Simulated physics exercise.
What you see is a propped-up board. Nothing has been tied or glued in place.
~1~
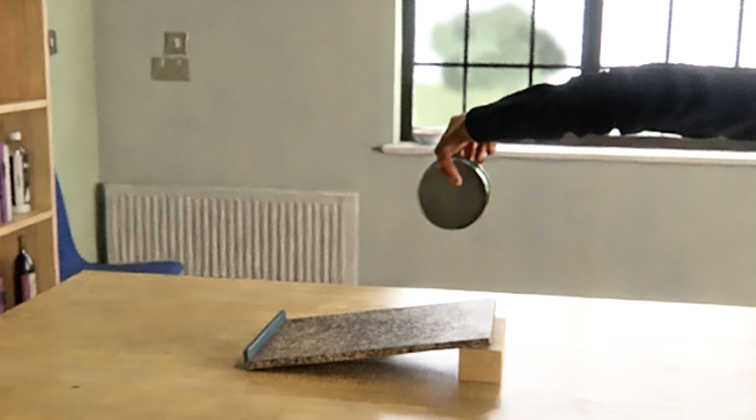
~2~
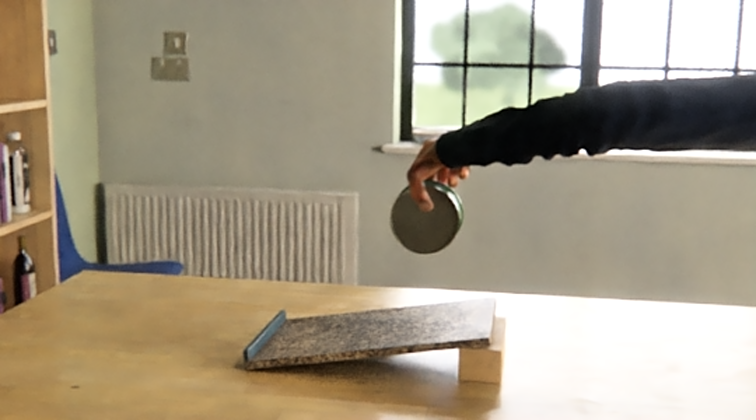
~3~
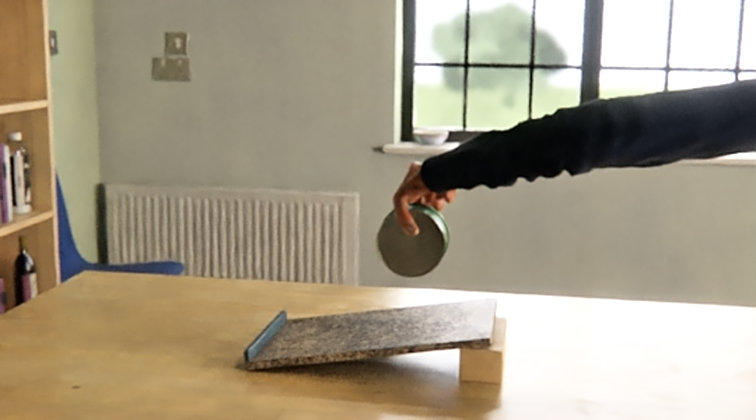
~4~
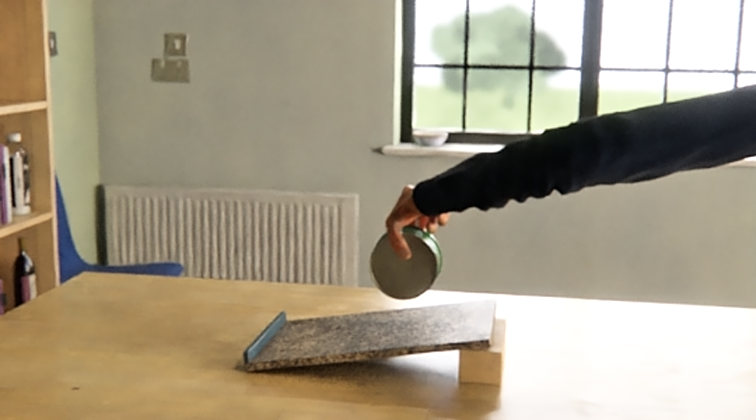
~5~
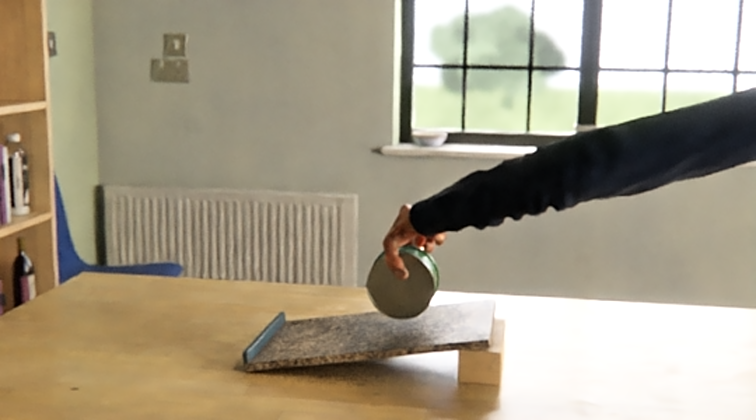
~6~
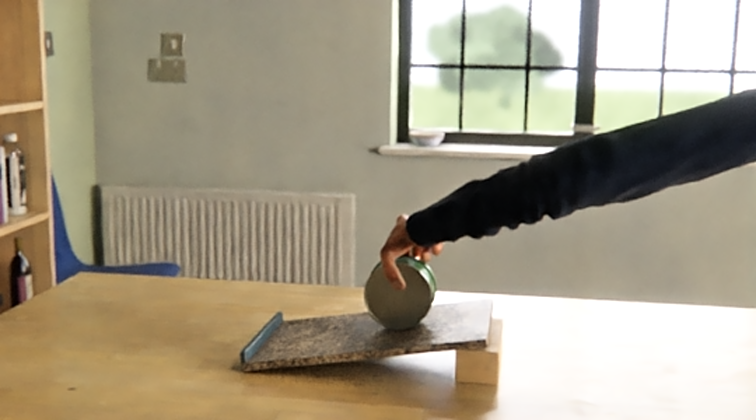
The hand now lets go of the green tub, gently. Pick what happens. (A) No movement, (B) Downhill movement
Answer: B.
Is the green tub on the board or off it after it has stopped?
Green tub - gone from the top.
Then, 0.90 s later than the last frame, green tub moved well along near (254, 298).
Then, 1.80 s later than the last frame, green tub now off the board.
Then, 2.60 s later than the last frame, things are still on the move.
When it is over, off the board, green tub. The green tub goes downhill.
